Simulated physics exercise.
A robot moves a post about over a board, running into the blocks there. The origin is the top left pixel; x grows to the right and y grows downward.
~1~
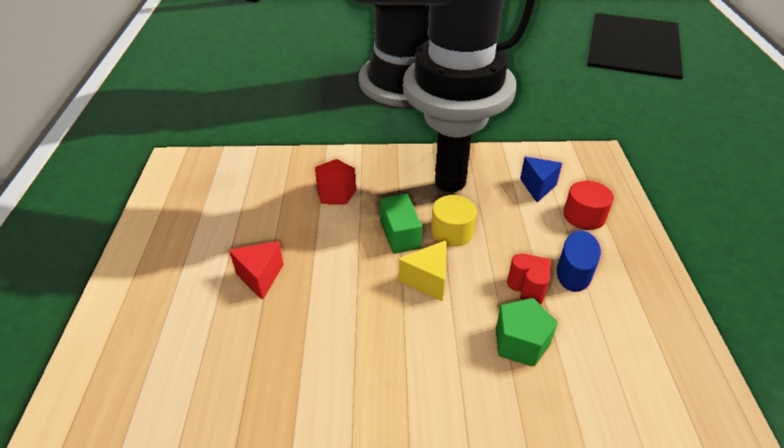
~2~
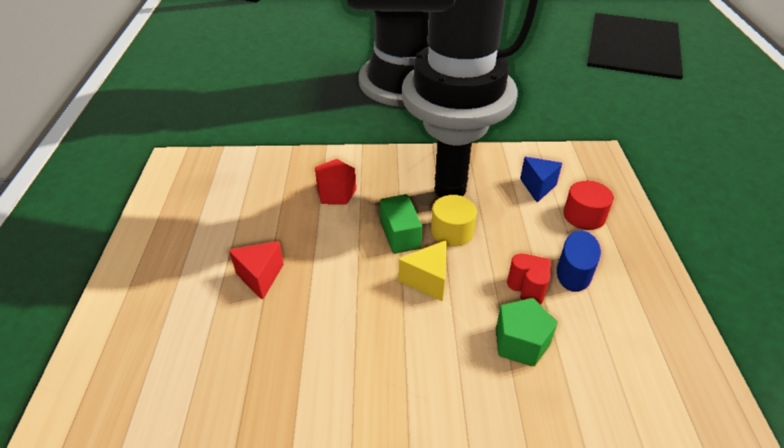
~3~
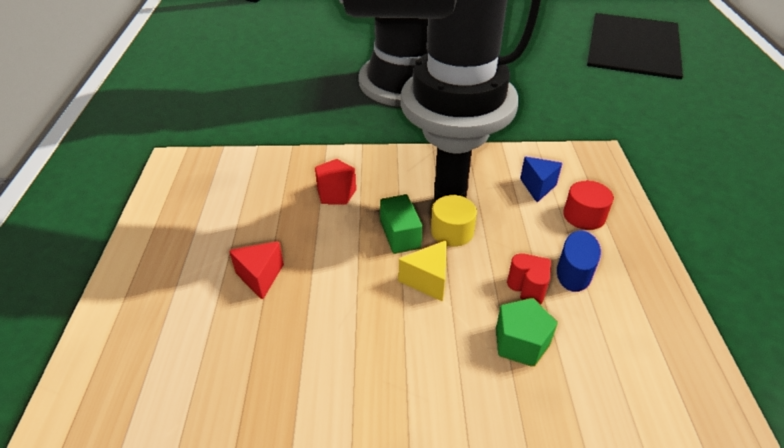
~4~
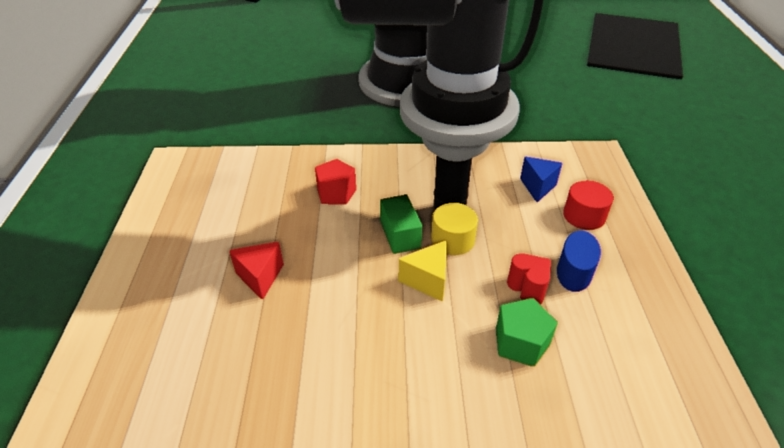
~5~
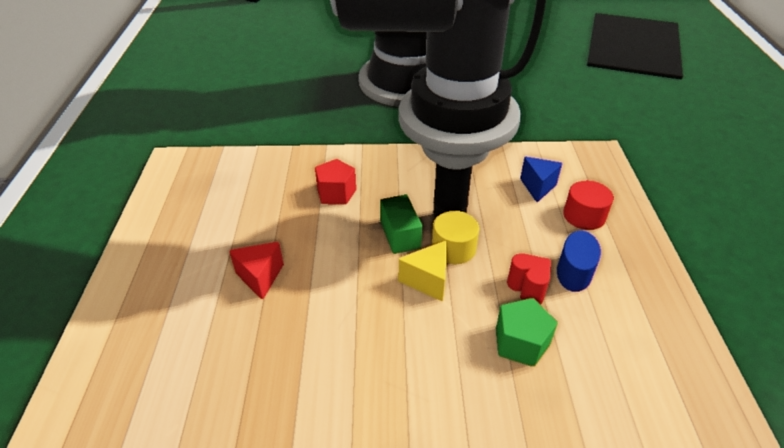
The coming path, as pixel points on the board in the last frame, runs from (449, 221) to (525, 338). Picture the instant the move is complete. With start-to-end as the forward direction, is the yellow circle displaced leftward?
It seems not.
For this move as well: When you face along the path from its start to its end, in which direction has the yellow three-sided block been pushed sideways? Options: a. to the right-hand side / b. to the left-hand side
The one that fits is a, to the right-hand side.
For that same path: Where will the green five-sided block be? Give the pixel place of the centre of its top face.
My prediction: (540, 358).
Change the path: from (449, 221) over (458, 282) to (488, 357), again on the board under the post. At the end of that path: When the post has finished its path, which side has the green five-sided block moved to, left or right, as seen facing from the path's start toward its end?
Its sideways move is to the left.
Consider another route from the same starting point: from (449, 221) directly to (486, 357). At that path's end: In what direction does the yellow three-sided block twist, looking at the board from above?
The answer is clockwise.
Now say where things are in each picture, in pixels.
The first frame shows post tip at (450, 183); block tops, yellow three-sided block at (430, 259); yellow circle at (455, 209); green five-sided block at (527, 320); red heart-shaped block at (534, 266).
The second frame shows post at (450, 191); blocks unchanged.
The third frame shows post at (450, 199); blocks unchanged.
The fourth frame shows post at (450, 206); yellow circle at (455, 217).
The fifth frame shows post at (450, 214); yellow three-sided block at (430, 259); yellow circle at (456, 225); green five-sided block at (527, 320); red heart-shaped block at (534, 266).
The first path, step by step. One third of the way, post at (473, 248); yellow three-sided block at (426, 273), turned 65° clockwise; yellow circle at (475, 263).
Two thirds of the way, post at (498, 288); yellow three-sided block at (425, 277), turned 90° clockwise; yellow circle at (478, 300); green five-sided block at (530, 325), turned 15° anticlockwise; red heart-shaped block at (544, 271), turned 25° anticlockwise.
At the end, post at (527, 332); yellow three-sided block at (425, 277), turned 90° clockwise; yellow circle at (475, 307); green five-sided block at (540, 358); red heart-shaped block at (547, 272), turned 30° anticlockwise.
